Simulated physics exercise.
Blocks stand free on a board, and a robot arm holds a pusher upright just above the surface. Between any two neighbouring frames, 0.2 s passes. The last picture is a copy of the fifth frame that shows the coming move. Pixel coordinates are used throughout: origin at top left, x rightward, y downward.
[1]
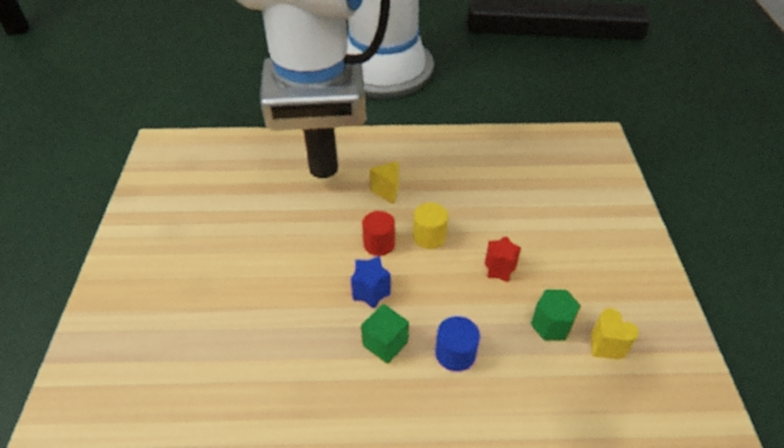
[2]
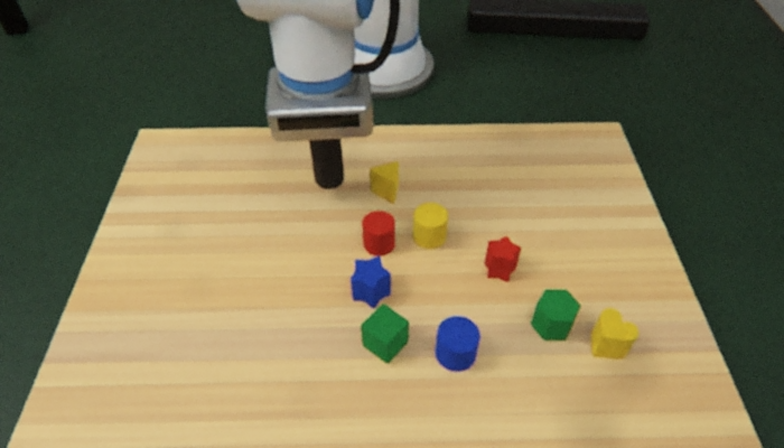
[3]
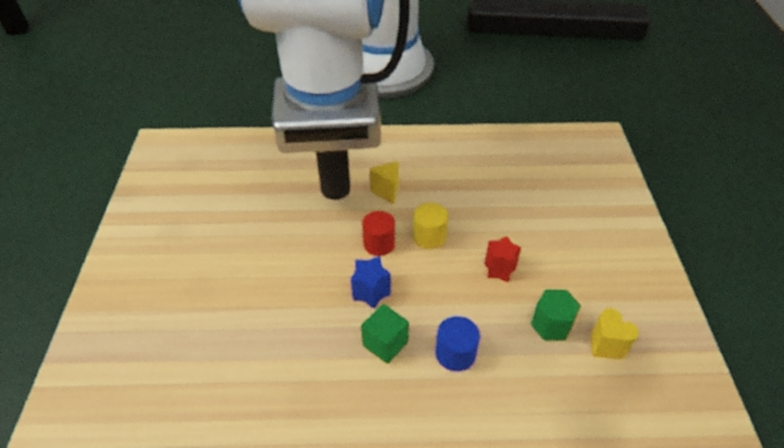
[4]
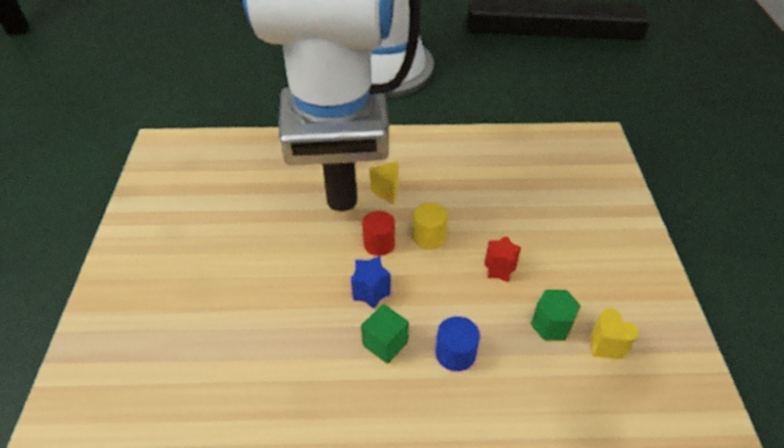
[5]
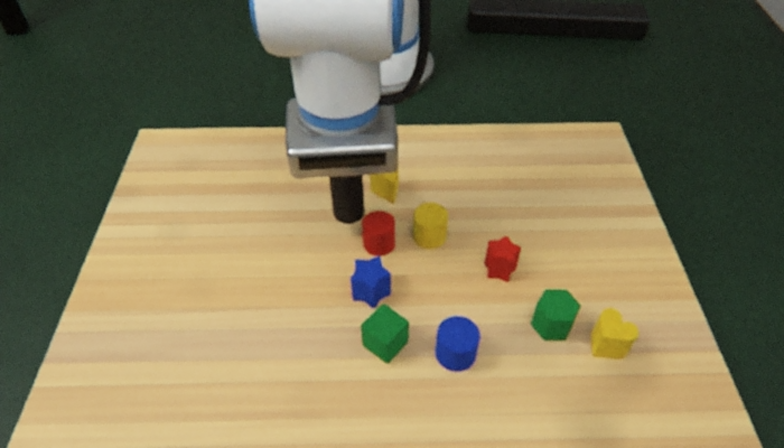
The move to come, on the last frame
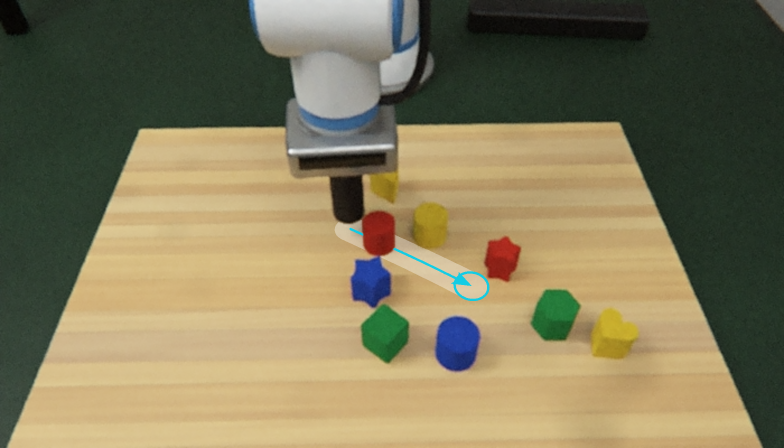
On a light wooden board over a dark green surface, red, yellow, blue and green blocks sit scattered as a robot arm holds a black pusher upright near the back edge. The arm moves the pusher steadily forward and slightly right, past the yellow triangle, until it is beside the red cylinder, while the blocks stay still.
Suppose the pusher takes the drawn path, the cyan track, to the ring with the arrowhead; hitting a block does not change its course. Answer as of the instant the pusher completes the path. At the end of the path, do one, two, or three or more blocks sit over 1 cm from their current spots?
Looking at the path, I think only one of the blocks ends up more than 1 cm away.
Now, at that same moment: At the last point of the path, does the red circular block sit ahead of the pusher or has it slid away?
Ahead.
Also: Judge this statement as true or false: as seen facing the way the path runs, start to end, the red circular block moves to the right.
Answer: True.
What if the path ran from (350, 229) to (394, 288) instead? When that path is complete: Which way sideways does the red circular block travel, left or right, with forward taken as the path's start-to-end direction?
Left side.
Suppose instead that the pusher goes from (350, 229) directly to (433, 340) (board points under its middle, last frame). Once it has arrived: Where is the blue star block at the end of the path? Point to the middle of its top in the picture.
Put as a pixel place, it's (374, 290).
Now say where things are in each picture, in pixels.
In the first frame, pusher's lower end at (324, 169); red circular block at (379, 222); yellow circular block at (431, 214).
In the second frame, pusher at (330, 179); blocks still.
In the third frame, pusher at (336, 190); blocks still.
In the fourth frame, pusher at (342, 201); blocks still.
In the fifth frame, pusher at (349, 213); red circular block at (379, 222); yellow circular block at (431, 214).
Drawn move, from (350, 229) directly to (471, 286).
On the path given first. One third of the way, pusher at (389, 230); red circular block at (416, 240).
Two thirds of the way, pusher at (431, 249); red circular block at (456, 264).
At the end, pusher at (474, 270); red circular block at (492, 292); yellow circular block still.
